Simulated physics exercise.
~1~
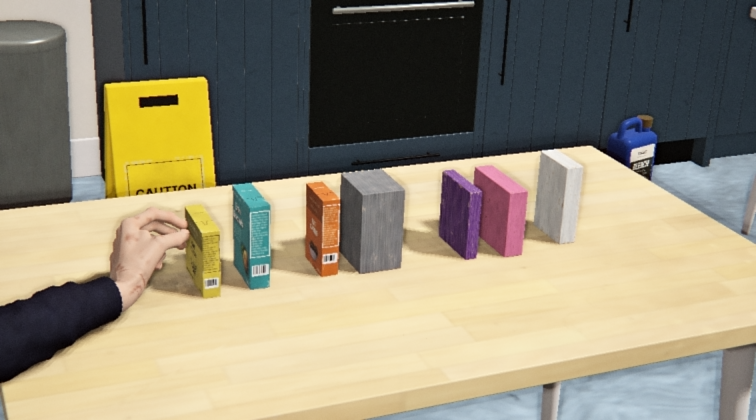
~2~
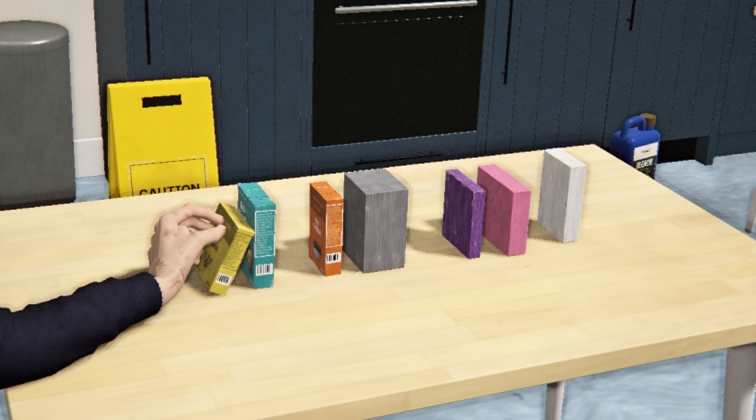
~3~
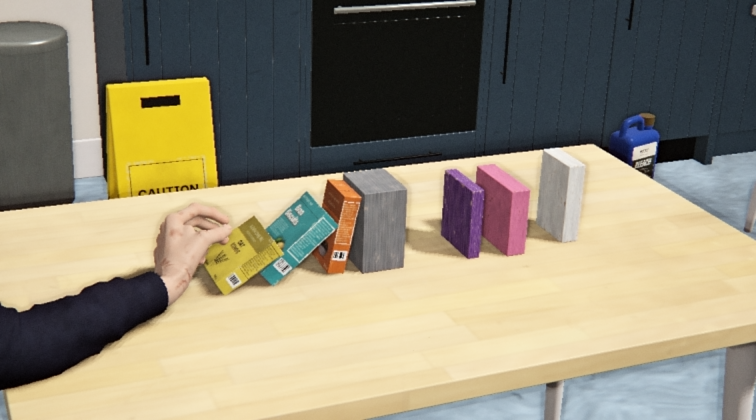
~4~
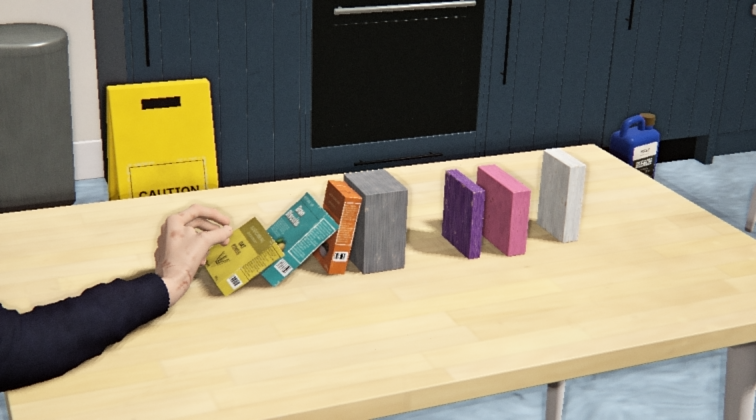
On a wooden kitchen table, a hand tips a yellow packet rightward into a turquoise one, which topples against an orange packet that tilts onto a grey block; the three packets end leaning in a row, while the grey block and the purple, pink and white pieces stay standing.
